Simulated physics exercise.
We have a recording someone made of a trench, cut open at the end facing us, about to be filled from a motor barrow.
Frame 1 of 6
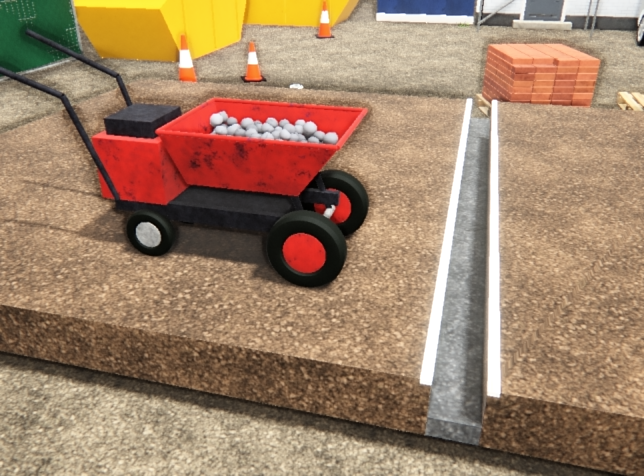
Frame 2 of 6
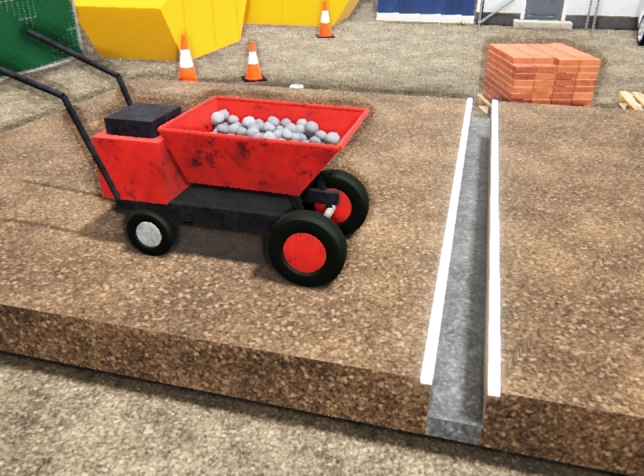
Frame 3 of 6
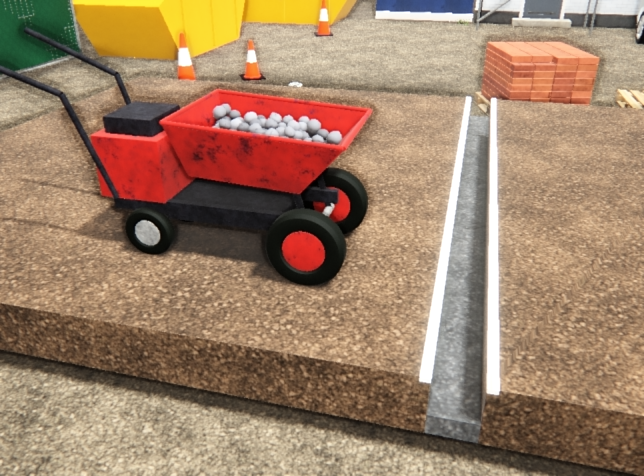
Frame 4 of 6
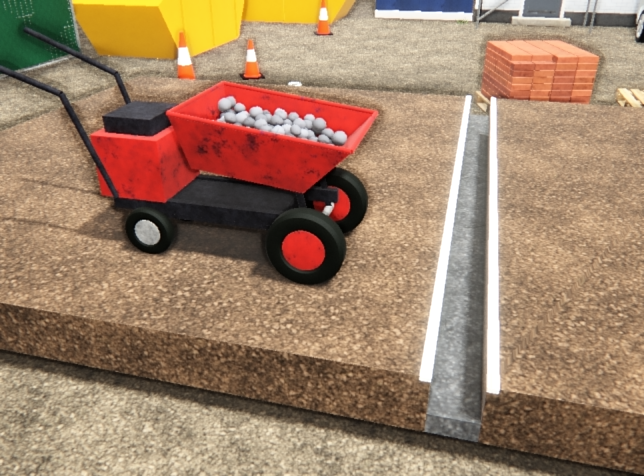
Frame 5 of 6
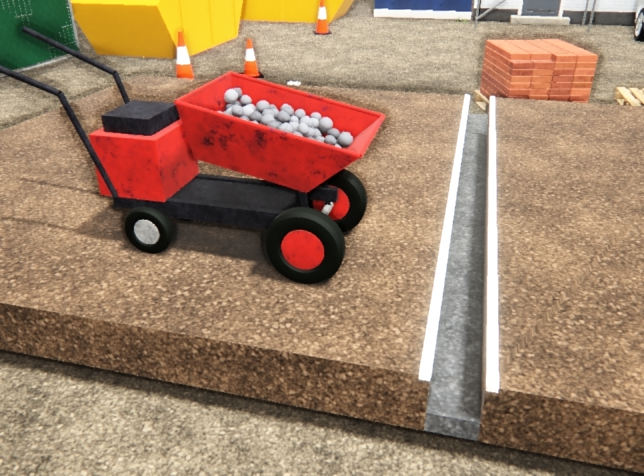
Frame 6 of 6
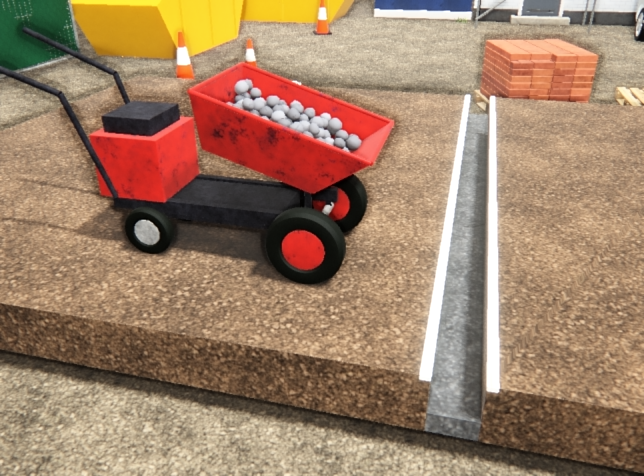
The footage shows a red motor barrow loaded with round grey cobbles standing on brown ground left of a narrow, open-ended trench; its skip starts level, then gradually tilts forward to the right while the wheels stay in place.
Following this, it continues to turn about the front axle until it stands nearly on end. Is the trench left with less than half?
No - ends mostly inside.
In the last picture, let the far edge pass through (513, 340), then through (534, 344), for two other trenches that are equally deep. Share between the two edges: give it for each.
About 90 and 100 per cent.
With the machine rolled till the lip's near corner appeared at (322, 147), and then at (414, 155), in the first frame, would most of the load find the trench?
Position 1 exceeds half; position 2 falls short of half.
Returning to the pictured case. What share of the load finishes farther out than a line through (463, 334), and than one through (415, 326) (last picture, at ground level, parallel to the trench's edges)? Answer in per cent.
Roughly 40 and 100 %.
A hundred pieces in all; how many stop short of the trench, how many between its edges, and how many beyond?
Out of a hundred, short 15, between 80, beyond 5.
Soon, skip tipped steeply; all in the skip.
A while on, skip tipped steeply; most in the skip; a small part short of the trench; a small part in or heaped over the trench; a small part falling.
Towards the end, skip tipped right over; a small part in the skip; a small part short of the trench; most in or heaped over the trench; a small part beyond it.
Finally, skip tipped right over; a small part short of the trench; most in or heaped over the trench; a small part beyond it.
